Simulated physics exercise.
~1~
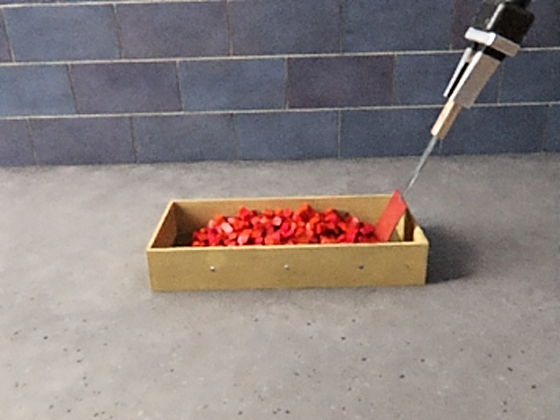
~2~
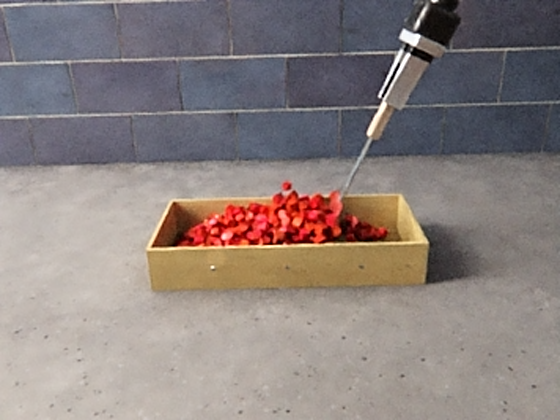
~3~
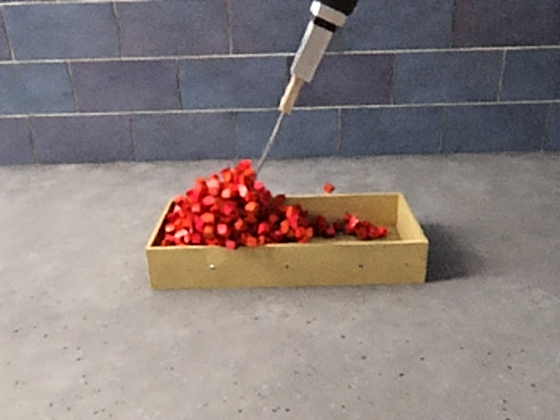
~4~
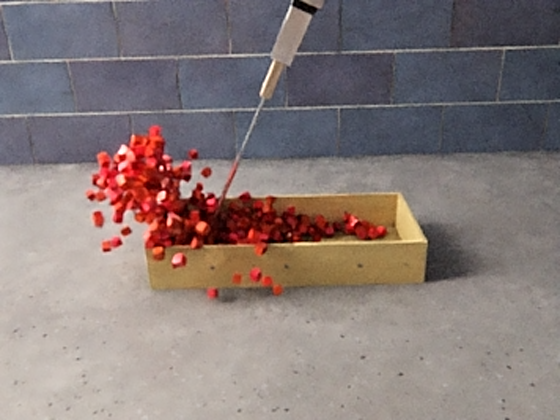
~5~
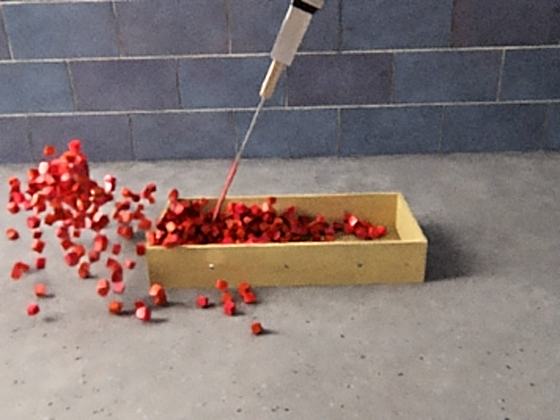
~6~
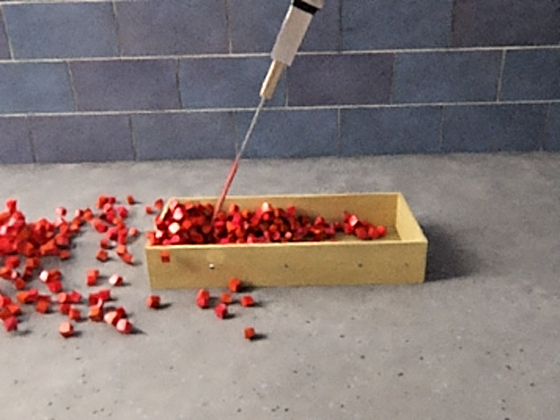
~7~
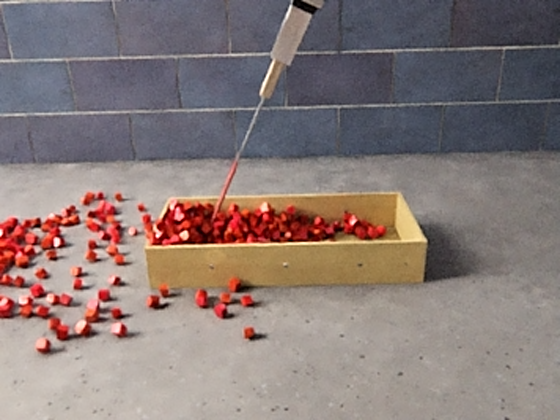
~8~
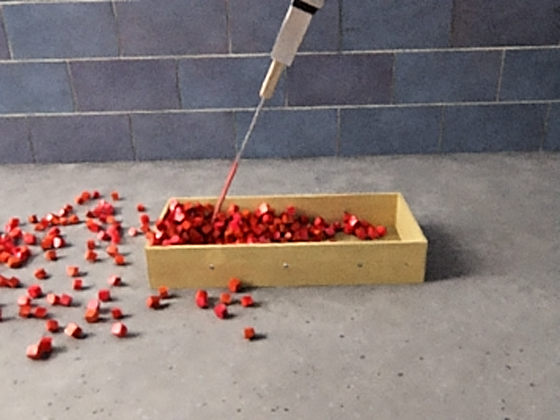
In this clip, a gripper sweeps a turner leftward through red vegetable dice in a roasting tin, piling them up and flinging many over the left end, and finally the turner rests still with dice scattered across the table top and the rest left in the tin.
